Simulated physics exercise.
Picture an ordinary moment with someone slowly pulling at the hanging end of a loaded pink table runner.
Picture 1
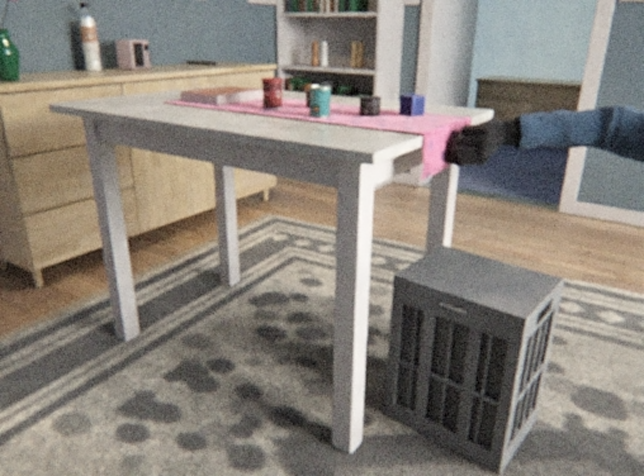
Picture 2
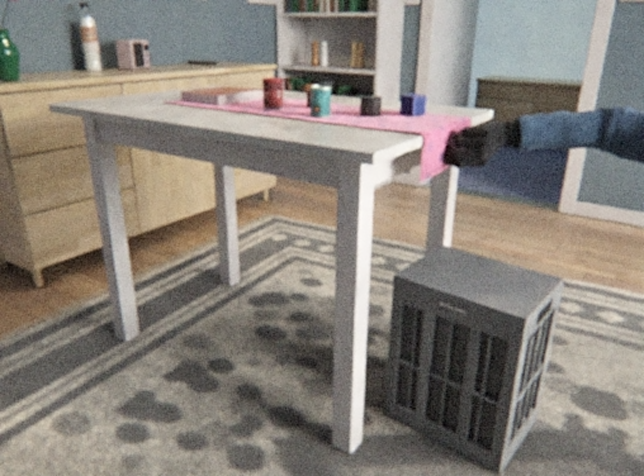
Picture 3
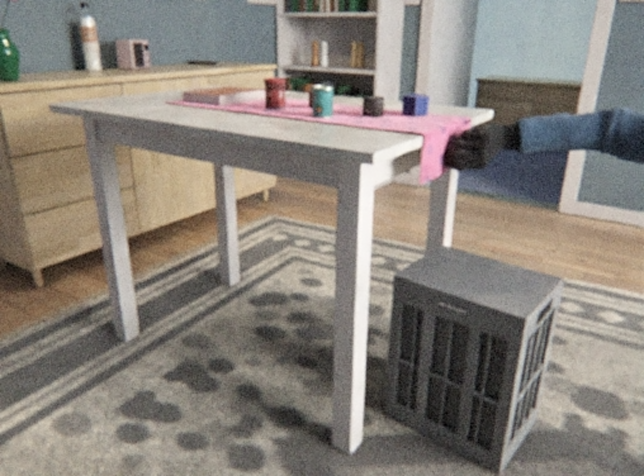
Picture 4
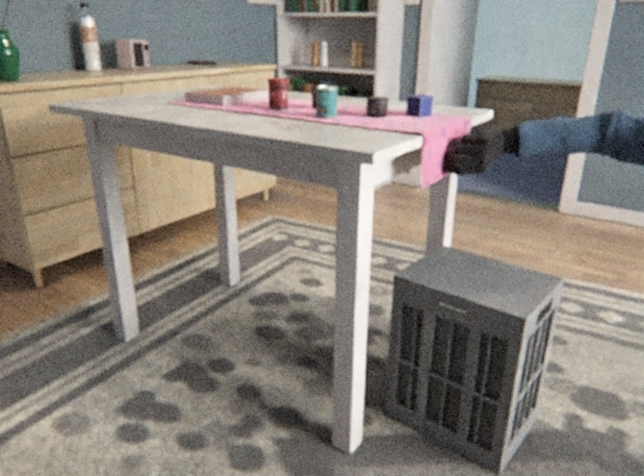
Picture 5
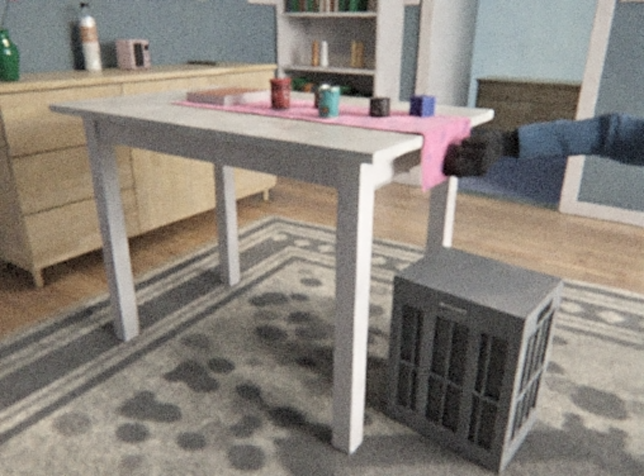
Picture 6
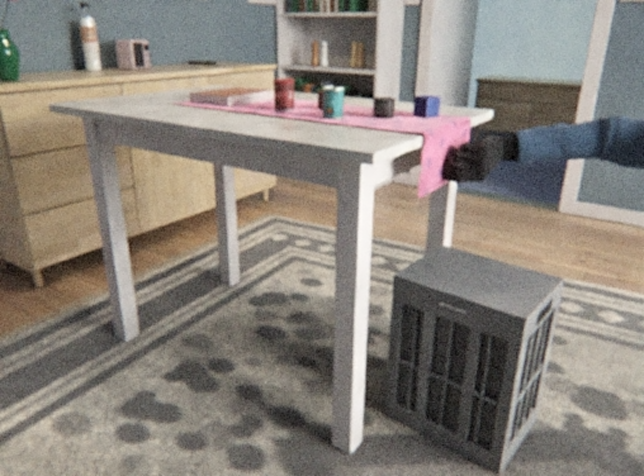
A gloved hand slowly pulling the hanging end of a pink table runner, the small cans and pots on it shifting slightly right.
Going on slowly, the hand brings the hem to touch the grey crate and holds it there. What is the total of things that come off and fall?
The total is two.
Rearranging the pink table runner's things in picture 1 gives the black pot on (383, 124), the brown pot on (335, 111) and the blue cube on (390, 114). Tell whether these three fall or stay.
Here's what happens: The black pot leaves its perch, the brown pot remains aboard, the blue cube leaves its perch.
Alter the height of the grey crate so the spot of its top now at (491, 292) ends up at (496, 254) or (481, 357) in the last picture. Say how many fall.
First case 1, second 4.
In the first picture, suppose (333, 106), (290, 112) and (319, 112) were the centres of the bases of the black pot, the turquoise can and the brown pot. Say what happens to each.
For the black pot it's staying, for the turquoise can it's staying, for the brown pot it's staying.
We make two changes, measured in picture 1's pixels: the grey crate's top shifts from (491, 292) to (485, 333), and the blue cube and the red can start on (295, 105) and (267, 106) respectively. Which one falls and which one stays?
The blue cube ends up still on top and the red can ends up still on top.
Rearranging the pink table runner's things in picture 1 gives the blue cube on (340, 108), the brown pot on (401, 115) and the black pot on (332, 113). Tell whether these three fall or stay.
I'd say the blue cube hangs on, the brown pot takes a fall, and the black pot hangs on.
Early on, hem near (441, 236); blue cube gone.
Midway, hem on the crate; blue cube and black pot gone.
Finally, hem on the crate; blue cube and black pot gone. The table loses two.
